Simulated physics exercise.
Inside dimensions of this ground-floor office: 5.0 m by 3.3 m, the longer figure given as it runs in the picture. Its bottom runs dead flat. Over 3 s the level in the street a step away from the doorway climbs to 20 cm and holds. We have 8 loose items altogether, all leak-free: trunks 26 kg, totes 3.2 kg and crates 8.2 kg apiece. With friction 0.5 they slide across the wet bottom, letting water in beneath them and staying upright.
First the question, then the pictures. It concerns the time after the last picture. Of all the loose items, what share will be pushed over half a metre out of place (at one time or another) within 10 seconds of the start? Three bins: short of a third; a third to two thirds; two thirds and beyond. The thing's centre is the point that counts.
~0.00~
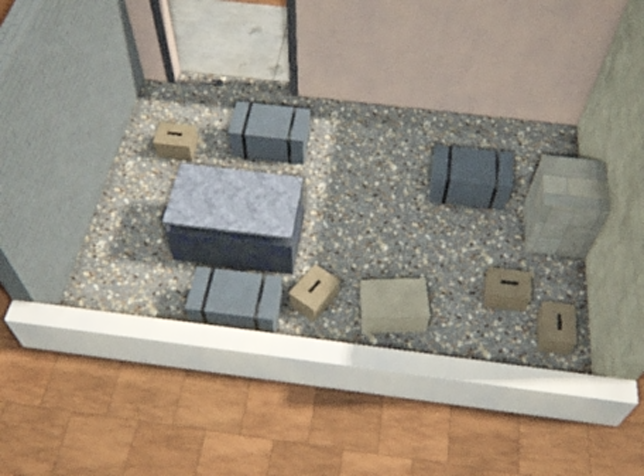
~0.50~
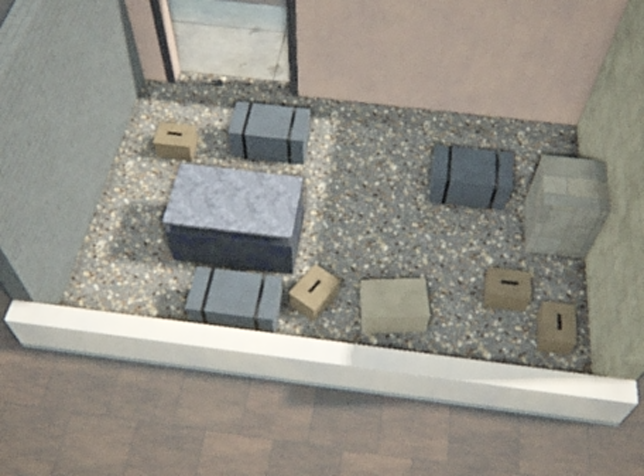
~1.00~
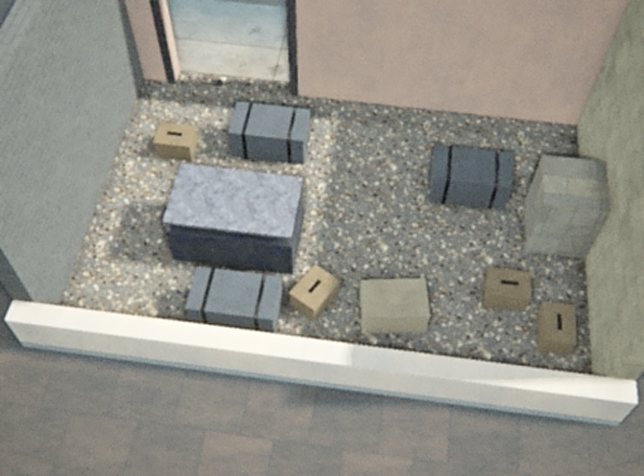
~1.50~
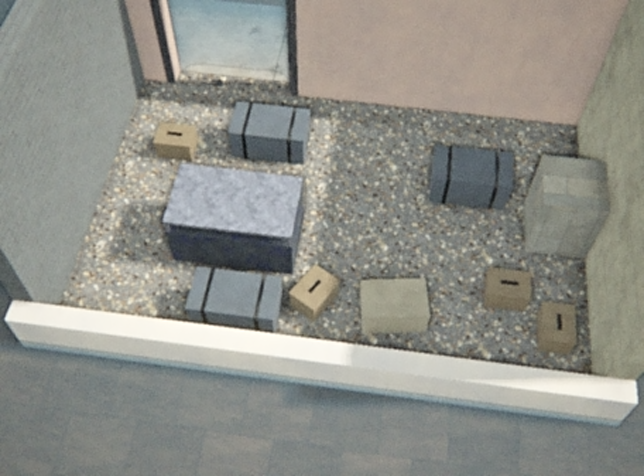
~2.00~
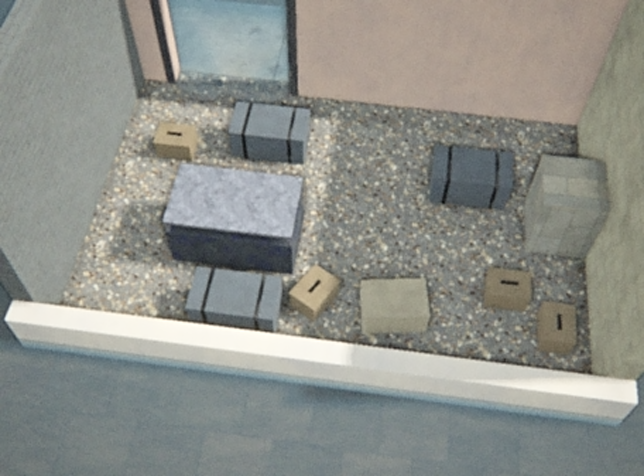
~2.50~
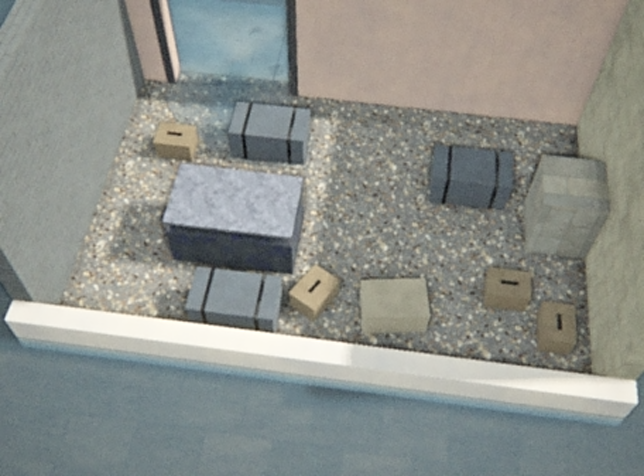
Two thirds and up.
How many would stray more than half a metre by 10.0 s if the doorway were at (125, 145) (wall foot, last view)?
5.
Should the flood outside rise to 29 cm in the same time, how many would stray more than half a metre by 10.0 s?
So the tally would be 6.
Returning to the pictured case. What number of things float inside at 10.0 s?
At that moment 6.
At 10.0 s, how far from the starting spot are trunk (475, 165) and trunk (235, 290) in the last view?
0 cm, 150 cm.
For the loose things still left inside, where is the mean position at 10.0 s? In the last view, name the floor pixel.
Centre of the remaining things: Roughly (453, 259).
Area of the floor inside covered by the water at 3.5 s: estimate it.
About 3.0 m2.
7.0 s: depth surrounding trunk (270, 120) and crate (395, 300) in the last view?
5 and 4 cm.
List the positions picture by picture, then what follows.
In the first frame, a trunk at (473, 166), on the bottom; a tote at (175, 134), on the bottom; water covers 0.0 m2; 0 of 8 have shifted.
In the second frame, a trunk at (473, 166) rests on the ground; a tote at (175, 134), on the bottom; 0.0 m2 under water; 0 of 8 have shifted.
In the third frame, a trunk at (473, 166), on the bottom; a tote at (175, 134), on the bottom; 0.0 m2 under water; 0 of 8 have shifted.
In the fourth frame, a trunk at (473, 166) rests on the ground; a tote at (175, 134) rests on the ground; 0.0 m2 under water; 0 of 8 have shifted.
In the fifth frame, a trunk at (473, 166), on the bottom; a tote at (175, 134), on the bottom; 0.2 m2 under water; 0 of 8 have shifted.
In the sixth frame, a trunk at (473, 166), on the bottom; a tote at (175, 134), on the bottom; 0.9 m2 under water; 0 of 8 have shifted.
After 3.5 s 1 of 8 are over 50 cm from their spots; 0 afloat.
After 4.5 s 2 of 8 are over 50 cm from their spots; 1 afloat.
After 7.0 s 2 of 8 are over 50 cm from their spots; 2 afloat.
After 10.0 s 7 of 8 are over 50 cm from their spots, and 7 have been at some point; 6 afloat.
